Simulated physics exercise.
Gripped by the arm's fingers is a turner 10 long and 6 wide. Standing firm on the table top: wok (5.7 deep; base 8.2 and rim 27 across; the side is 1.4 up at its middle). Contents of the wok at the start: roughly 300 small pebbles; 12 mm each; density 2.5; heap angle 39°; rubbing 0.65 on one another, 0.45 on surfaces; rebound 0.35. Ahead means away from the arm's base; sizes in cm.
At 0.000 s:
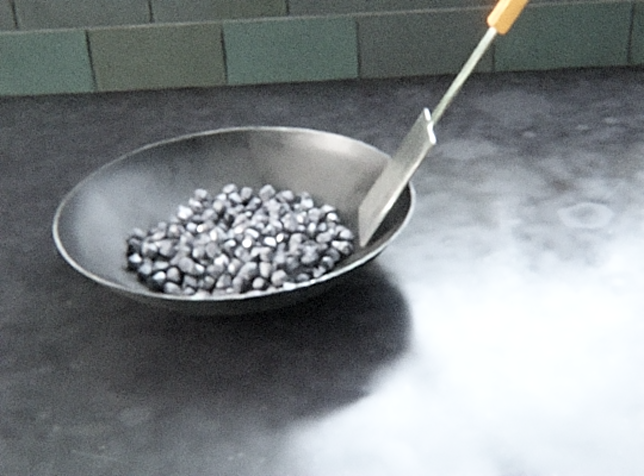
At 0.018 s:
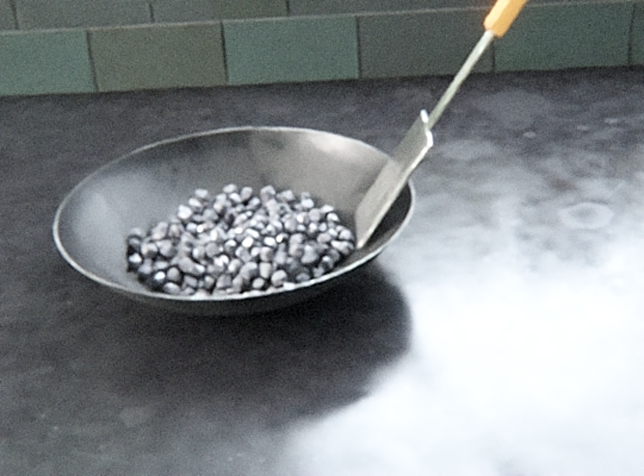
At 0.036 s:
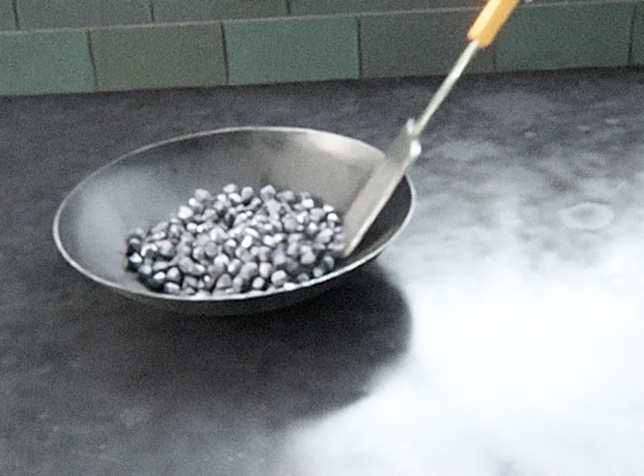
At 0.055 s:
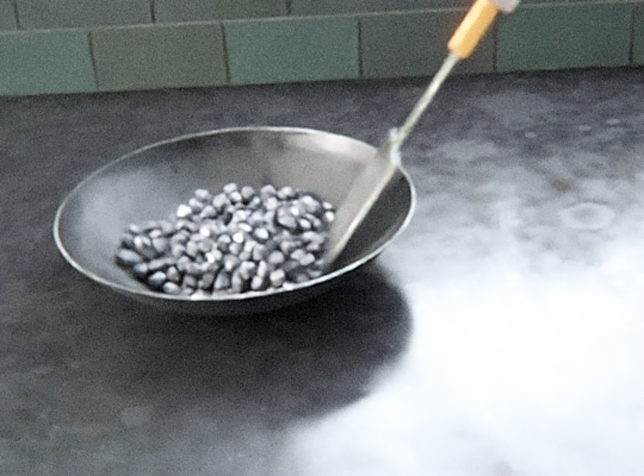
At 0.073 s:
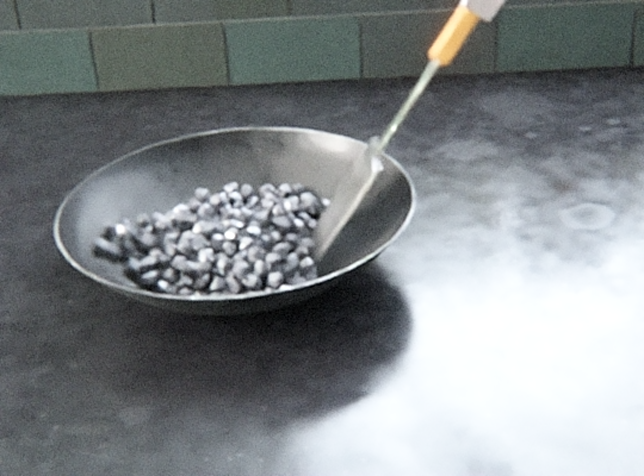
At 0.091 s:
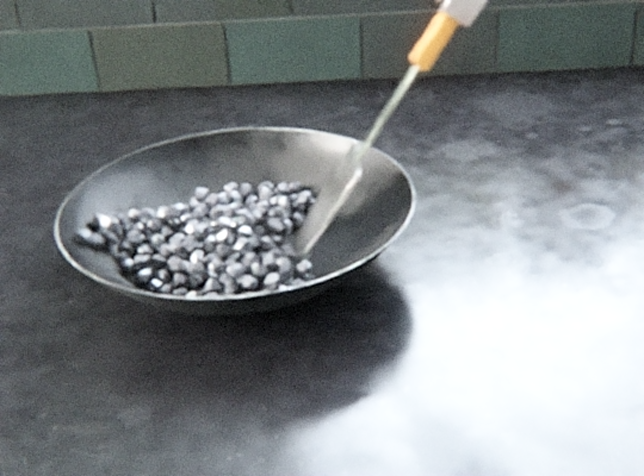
In this clip, a turner with an orange handle starts at the right side of a wok on a dark table top and moves left, pushing the heap of small dark pebbles toward the wok's left side.
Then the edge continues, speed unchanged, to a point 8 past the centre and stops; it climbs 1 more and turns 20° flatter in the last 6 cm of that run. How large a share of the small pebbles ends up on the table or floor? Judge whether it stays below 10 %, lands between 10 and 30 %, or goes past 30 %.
It lands between 10 and 30 %.
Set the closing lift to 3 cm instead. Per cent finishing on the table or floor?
Close to 20 in a hundred.
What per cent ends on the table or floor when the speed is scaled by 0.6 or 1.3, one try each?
I'd say near 10 and then near 25 per cent.
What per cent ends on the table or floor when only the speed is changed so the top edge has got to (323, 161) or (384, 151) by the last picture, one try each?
Roughly 25 per cent, then roughly 10 per cent.
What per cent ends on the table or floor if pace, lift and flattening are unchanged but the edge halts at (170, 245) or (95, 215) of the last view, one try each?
10 % and 40 %.
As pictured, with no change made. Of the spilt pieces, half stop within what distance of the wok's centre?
About 20 cm.
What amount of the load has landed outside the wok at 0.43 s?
Share at that moment: About 15 %.
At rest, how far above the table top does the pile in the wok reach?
7.0 cm.
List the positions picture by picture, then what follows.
Turner top edge at (430, 125), sloping 57°; upper third of the load around (242, 240), from x 135 to 345, top at y 190; 299 in the wok, in the first frame.
Turner top edge at (427, 127), sloping 57°; upper third of the load around (242, 240), from x 135 to 345, top at y 190, in the second frame.
Turner top edge at (413, 136), sloping 57°; upper third of the load around (242, 240), from x 135 to 340, top at y 190, in the third frame.
Turner top edge at (395, 146), sloping 57°; upper third of the load around (238, 237), from x 125 to 330, top at y 190, in the fourth frame.
Turner top edge at (377, 153), sloping 57°; upper third of the load around (227, 239), from x 100 to 330, top at y 190, in the fifth frame.
Turner top edge at (358, 158), sloping 57°; upper third of the load around (210, 236), from x 85 to 325, top at y 185; 299 in the wok, in the sixth frame.
After 0.15 s, sloping 57°, highest piece 7 above the table; 299 in the wok.
After 0.20 s, sloping 49°, highest piece 8 above the table; 295 in the wok, 4 on the blade or in flight.
After 0.43 s, sloping 37°, highest piece 7 above the table; 250 in the wok, 46 on the table or floor, 3 on the blade or in flight.
After 1.48 s, sloping 37°, highest piece 7 above the table; 250 in the wok, 49 on the table or floor.
At rest, 250 in the wok, 49 on the table or floor. That is 16 % on the table or floor.
